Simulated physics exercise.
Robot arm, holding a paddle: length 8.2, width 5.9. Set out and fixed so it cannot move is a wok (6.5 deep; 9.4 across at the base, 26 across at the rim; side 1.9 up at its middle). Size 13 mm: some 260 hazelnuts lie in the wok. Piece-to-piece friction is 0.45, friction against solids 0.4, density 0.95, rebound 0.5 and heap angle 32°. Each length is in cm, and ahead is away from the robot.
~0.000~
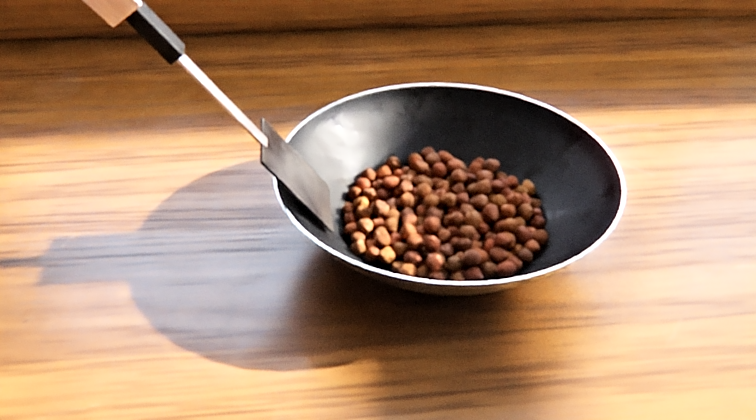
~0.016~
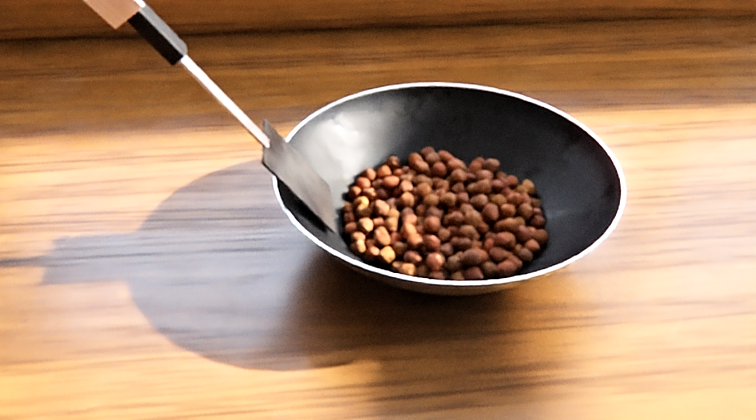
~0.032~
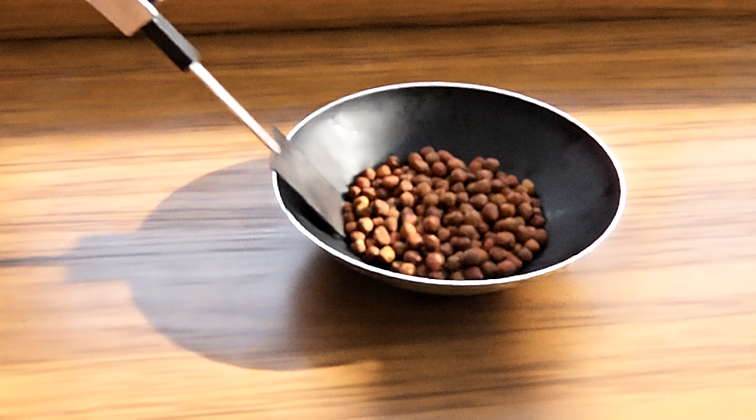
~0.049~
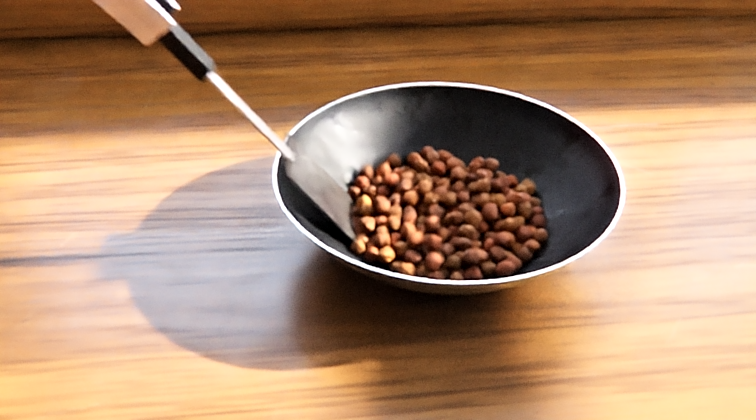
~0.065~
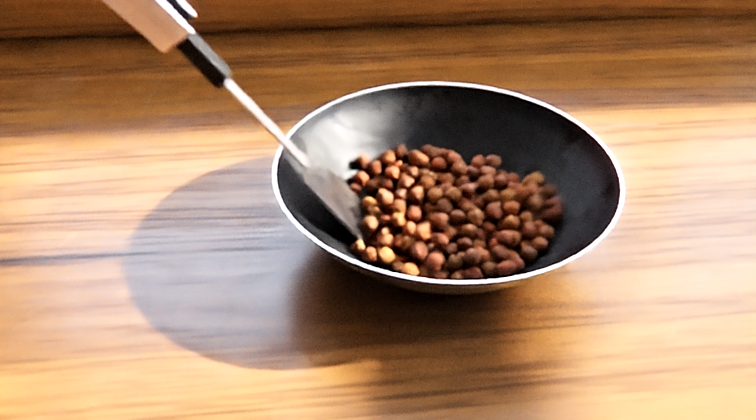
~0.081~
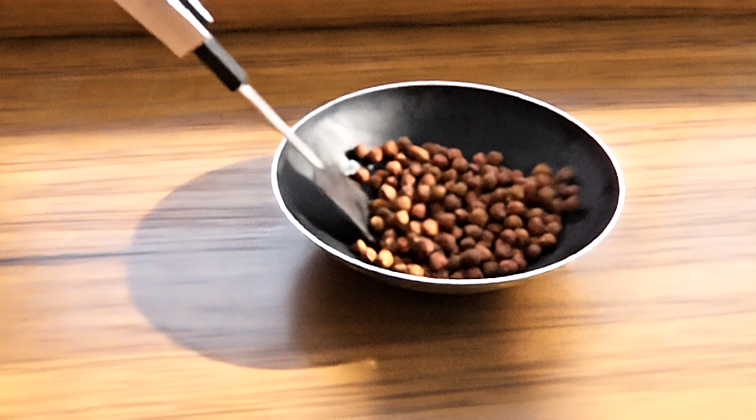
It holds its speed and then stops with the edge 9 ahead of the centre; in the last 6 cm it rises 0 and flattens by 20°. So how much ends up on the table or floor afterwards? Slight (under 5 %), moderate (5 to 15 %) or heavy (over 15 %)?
Moderate.
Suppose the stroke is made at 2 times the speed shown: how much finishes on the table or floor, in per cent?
I'd put it around 35 per cent.
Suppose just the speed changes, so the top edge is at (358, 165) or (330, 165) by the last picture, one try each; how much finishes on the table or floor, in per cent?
Roughly 30 per cent, then roughly 20 per cent.
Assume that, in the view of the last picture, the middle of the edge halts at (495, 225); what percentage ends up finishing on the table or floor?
The share ending on the table or floor is about 0 per cent.
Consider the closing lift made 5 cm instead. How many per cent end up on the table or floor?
Roughly 15 per cent.
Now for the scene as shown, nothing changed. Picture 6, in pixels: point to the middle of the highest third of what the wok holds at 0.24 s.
Centre: Roughly (542, 187) in the last picture.
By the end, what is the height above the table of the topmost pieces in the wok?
It reaches roughly 7.5 cm.
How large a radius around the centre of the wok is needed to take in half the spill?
Roughly 22 centimetres.
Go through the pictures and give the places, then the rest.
In the first frame, the paddle top edge at (261, 139), sloping 54°; upper third of the load around (443, 202), from x 350 to 540, top at y 155; 259 in the wok.
In the second frame, the paddle top edge at (263, 140), sloping 54°; upper third of the load around (443, 202), from x 350 to 540, top at y 155.
In the third frame, the paddle top edge at (273, 146), sloping 54°; upper third of the load around (443, 202), from x 350 to 540, top at y 155.
In the fourth frame, the paddle top edge at (287, 154), sloping 54°; upper third of the load around (443, 201), from x 355 to 540, top at y 155.
In the fifth frame, the paddle top edge at (302, 159), sloping 54°; upper third of the load around (453, 195), from x 355 to 555, top at y 150.
In the sixth frame, the paddle top edge at (316, 163), sloping 54°; upper third of the load around (464, 193), from x 355 to 575, top at y 145; 259 in the wok.
After 0.16 s, sloping 54°, highest piece 9 above the table; 258 in the wok, 1 on the blade or in flight.
After 0.24 s, sloping 47°, highest piece 7 above the table; 255 in the wok, 4 on the blade or in flight.
After 0.48 s, sloping 34°, highest piece 7 above the table; 232 in the wok, 21 on the table or floor, 6 on the blade or in flight.
After 1.53 s, sloping 34°, highest piece 7 above the table; 232 in the wok, 27 on the table or floor.
In the end, 232 in the wok, 27 on the table or floor. That is 10 % on the table or floor.
